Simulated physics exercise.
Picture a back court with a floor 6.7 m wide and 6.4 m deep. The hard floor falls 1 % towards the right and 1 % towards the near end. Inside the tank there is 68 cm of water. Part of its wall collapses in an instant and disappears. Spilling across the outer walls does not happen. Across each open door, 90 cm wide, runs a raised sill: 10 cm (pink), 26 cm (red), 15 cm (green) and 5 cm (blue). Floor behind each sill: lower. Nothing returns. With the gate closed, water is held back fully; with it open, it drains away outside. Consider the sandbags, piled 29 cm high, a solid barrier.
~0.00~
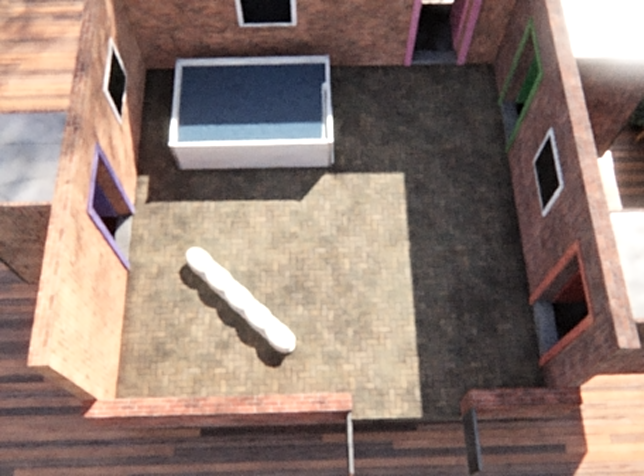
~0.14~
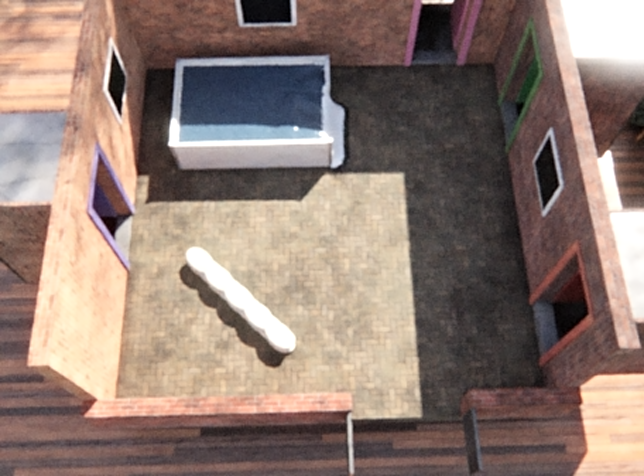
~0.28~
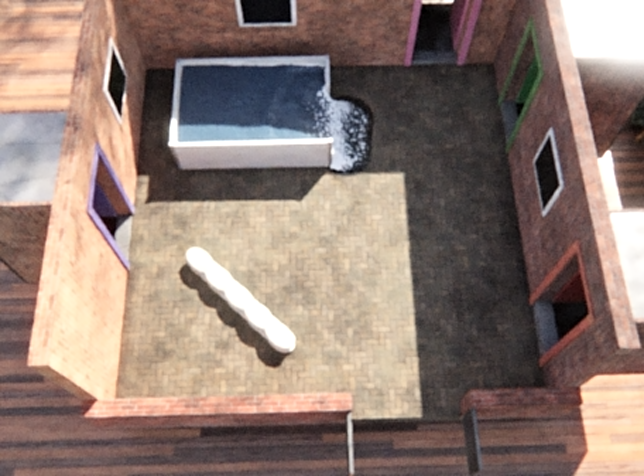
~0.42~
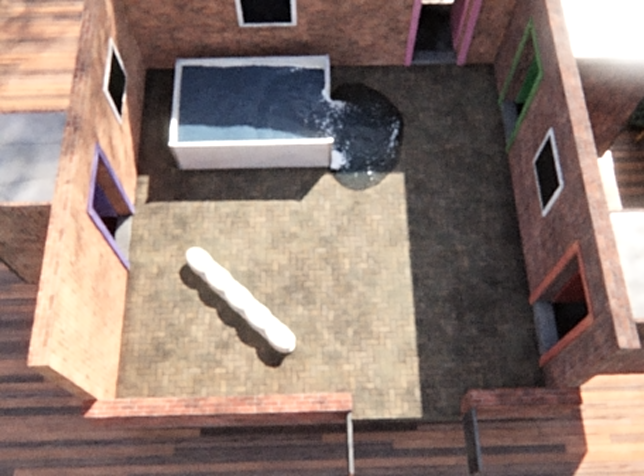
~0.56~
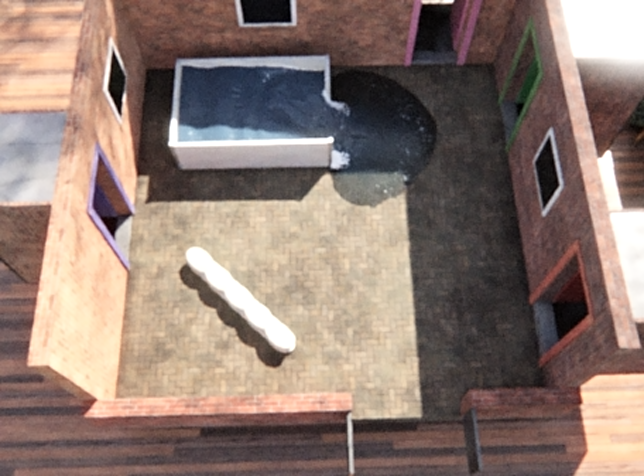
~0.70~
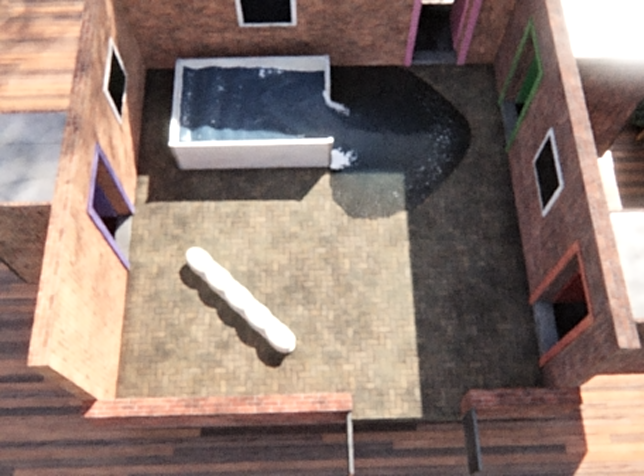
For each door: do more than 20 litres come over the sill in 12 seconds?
Pink door: Tops it; red door: Fails to top it; green door: Tops it; blue door: Fails to top it.
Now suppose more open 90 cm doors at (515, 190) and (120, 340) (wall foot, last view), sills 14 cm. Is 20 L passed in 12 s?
Taking them in order, the first gets enough and the second too little.
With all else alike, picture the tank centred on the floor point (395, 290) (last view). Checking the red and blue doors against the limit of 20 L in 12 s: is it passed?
Well, red ends up beyond the mark and blue ends up inside the mark.
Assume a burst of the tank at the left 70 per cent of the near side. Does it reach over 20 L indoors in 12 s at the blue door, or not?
In that case, blue door: More than that.
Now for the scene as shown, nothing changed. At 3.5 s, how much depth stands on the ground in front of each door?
Depths in centimetres - pink: 17, red: 11, green: 25, blue: 0.
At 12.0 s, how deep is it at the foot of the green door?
About 6.0 cm.
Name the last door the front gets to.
That would be the blue door.
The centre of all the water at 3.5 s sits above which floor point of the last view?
It lies at roughly (377, 168) in pixels.
After 1.4 s water covers 30 % of the floor and is deepest (36 cm) near (339, 142); pink door 9 cm at the sill, 0 L in, red door not reached, green door 26 cm at the sill, 23 L in, blue door not reached.
After 2.2 s water covers 35 % of the floor and is deepest (36 cm) near (492, 106); pink door 11 cm at the sill, 0 L in, red door 7 cm at the sill, 0 L in, green door 34 cm at the sill, 89 L in, blue door not reached.
After 3.5 s water covers 40 % of the floor and is deepest (33 cm) near (537, 398); pink door 17 cm at the sill, 22 L in, red door 11 cm at the sill, 0 L in, green door 25 cm at the sill, 192 L in, blue door not reached.
After 7.0 s water covers 65 % of the floor and is deepest (19 cm) near (525, 398); pink door 11 cm at the sill, 60 L in, red door 18 cm at the sill, 0 L in, green door 14 cm at the sill, 226 L in, blue door not reached.
After 12.0 s water covers 95 % of the floor and is deepest (13 cm) near (525, 398); pink door 4 cm at the sill, 61 L in, red door 12 cm at the sill, 0 L in, green door 6 cm at the sill, 226 L in, blue door 4 cm at the sill, 0 L in.
